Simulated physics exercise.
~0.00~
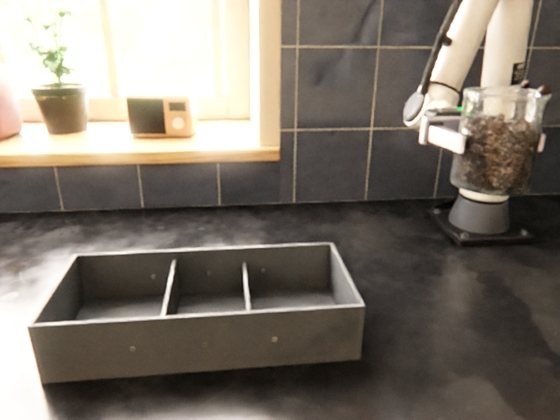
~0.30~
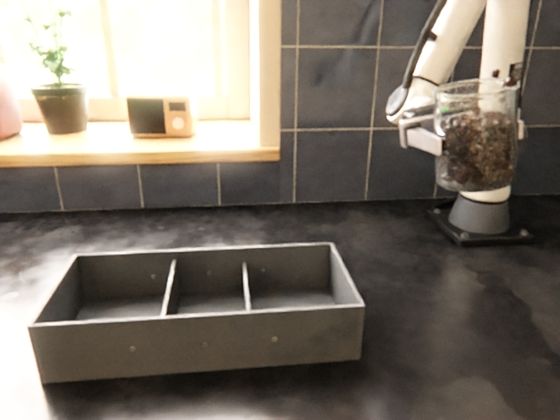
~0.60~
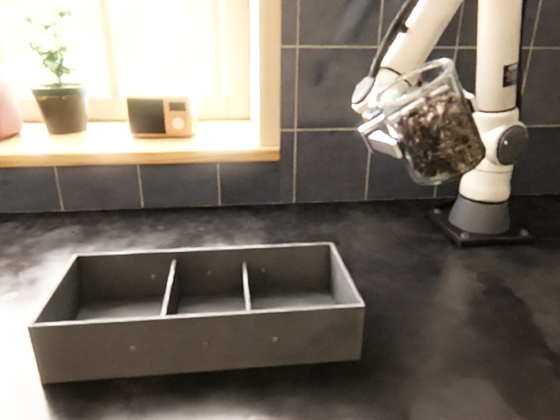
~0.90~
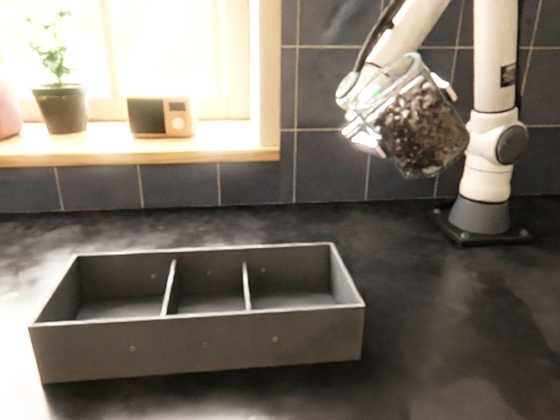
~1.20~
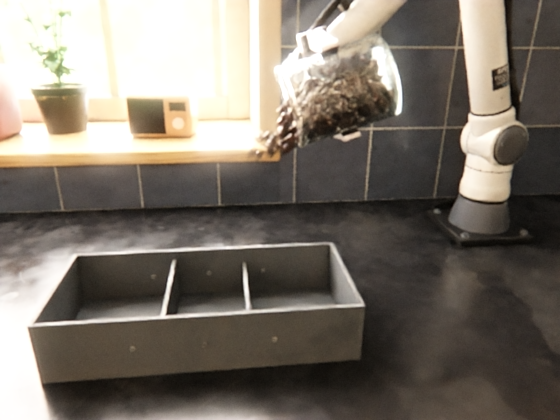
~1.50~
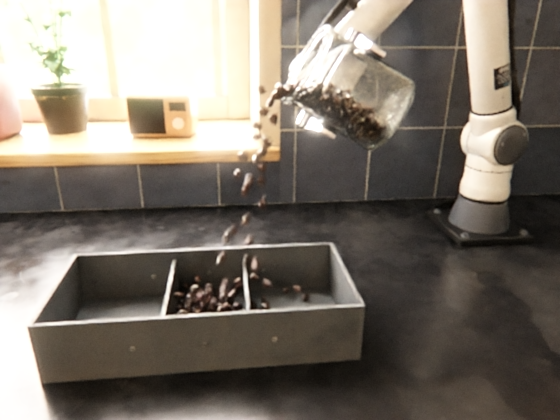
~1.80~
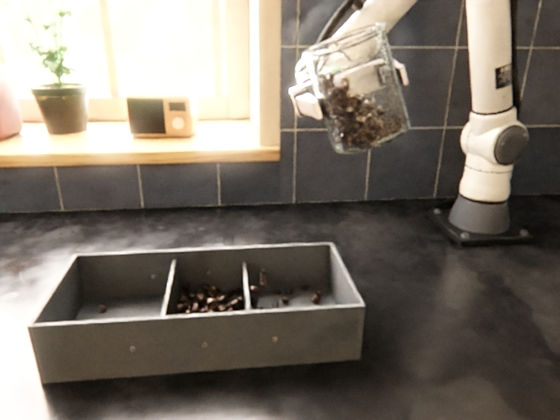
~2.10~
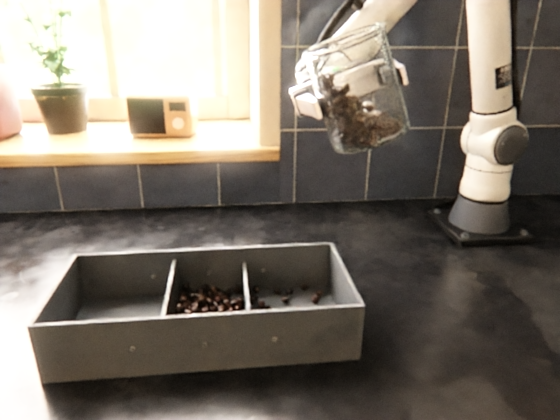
We see a robot arm swing a clear beaker of dark beans leftward and tip it over a grey divided box, spilling beans mostly into the middle section and some into the right one, before tilting back and holding still with many beans left inside.
